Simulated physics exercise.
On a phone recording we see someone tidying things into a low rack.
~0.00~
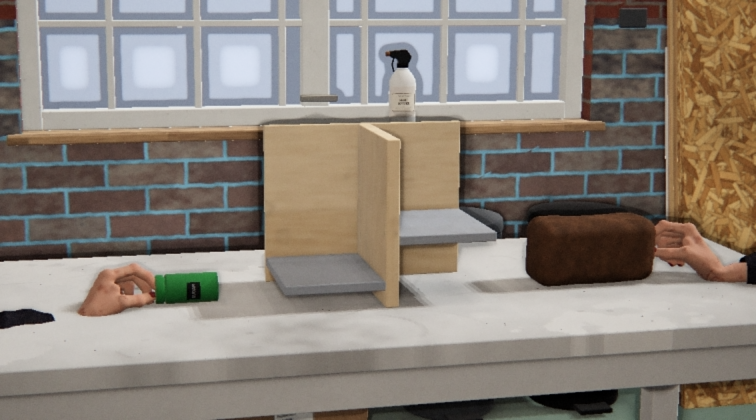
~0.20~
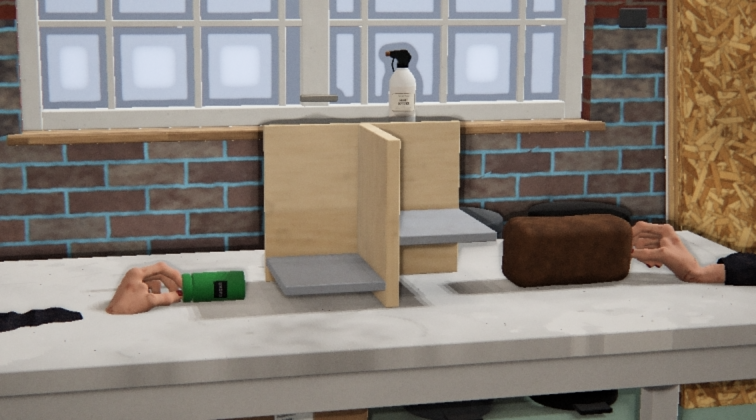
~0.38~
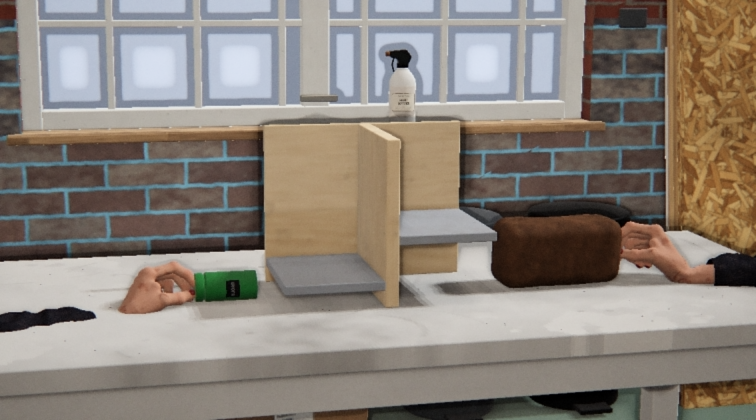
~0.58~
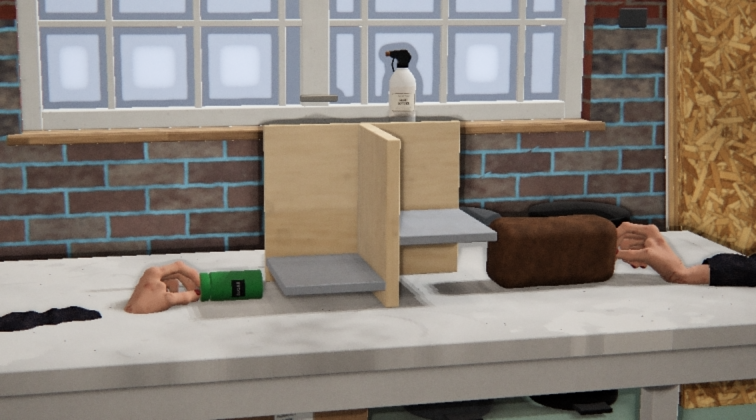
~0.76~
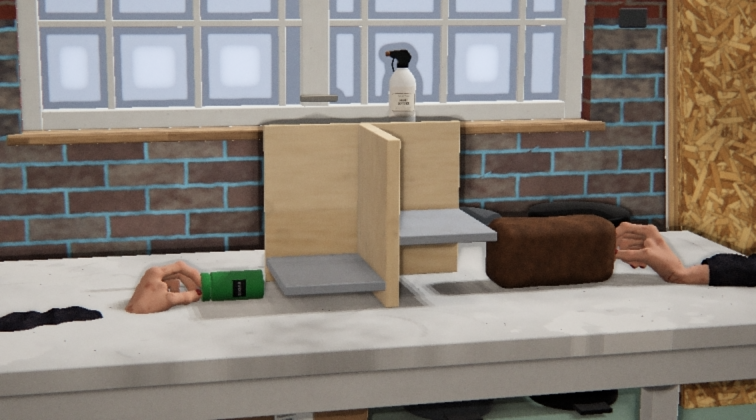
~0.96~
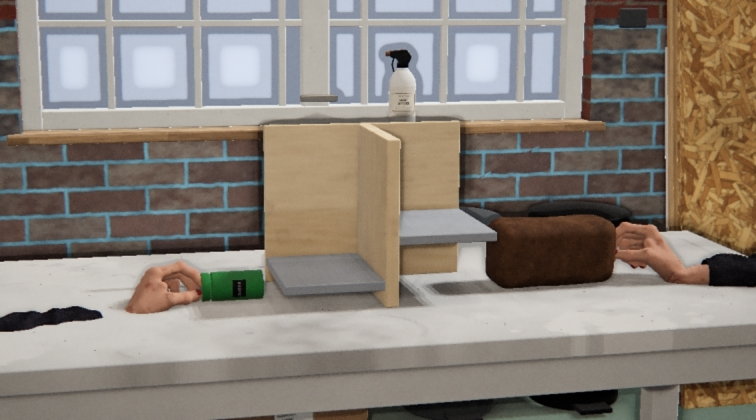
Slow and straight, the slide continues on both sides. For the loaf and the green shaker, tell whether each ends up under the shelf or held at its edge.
As I see it, the loaf ends up stuck outside; the green shaker ends up stuck outside.
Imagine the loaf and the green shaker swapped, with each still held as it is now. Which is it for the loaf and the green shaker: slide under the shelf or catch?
For the loaf it is a hang-up; for the green shaker it is a clean pass.
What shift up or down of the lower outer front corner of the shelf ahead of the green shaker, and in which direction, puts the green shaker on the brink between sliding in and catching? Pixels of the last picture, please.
Up, by around 12 pixels.
Around 1.18 s, loaf sliding up to the opening near (543, 251); green shaker sliding up to the opening near (239, 286).
Finally (2.2 s), the loaf is too tall, near (538, 251); the green shaker is too tall, near (246, 285).
